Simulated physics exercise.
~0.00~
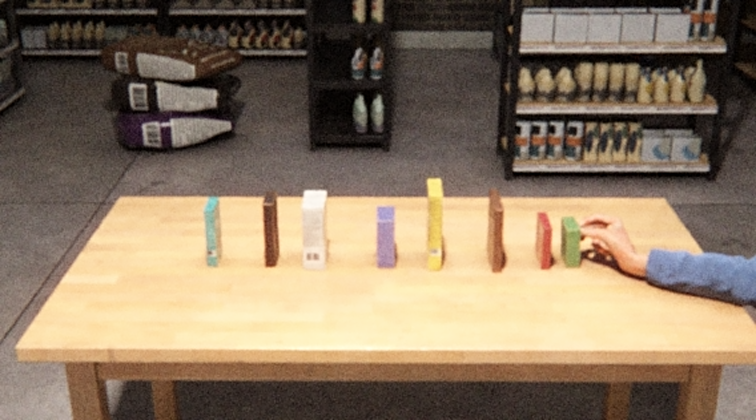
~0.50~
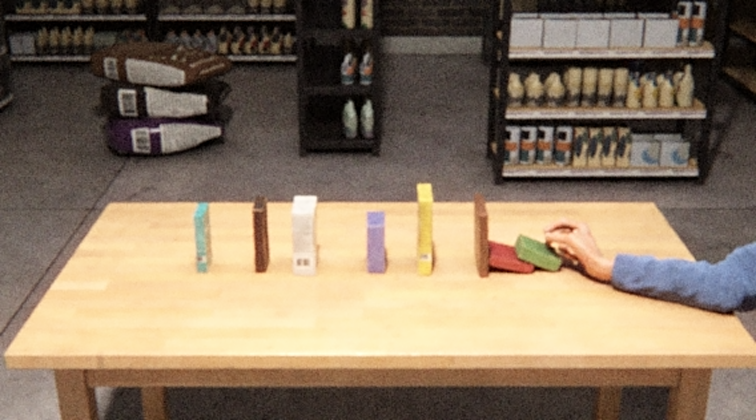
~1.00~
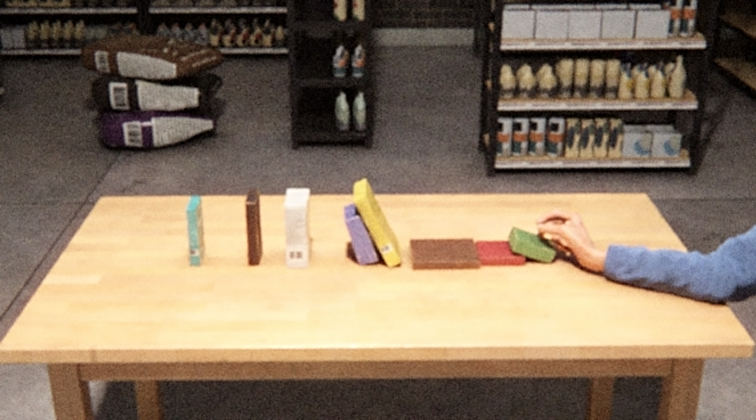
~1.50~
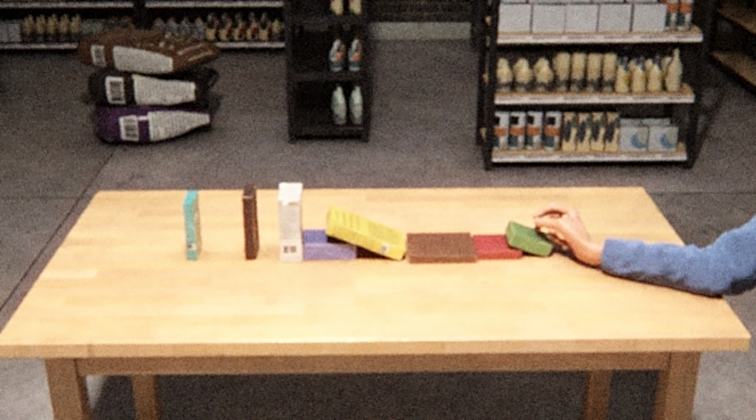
The clip opens on a row of upright blocks and packets on a wooden table in a store, with a hand from the right touching the green block at the near end. The fingers tip the green block left, and it and the red block go over. The brown block then falls flat to the left, and the yellow packet leans onto the blue block, tilting it too. Both drop, the yellow packet resting partly over the blue block. At the end, the white box, dark board and turquoise packet still stand, while the hand stays at the tilted green block.
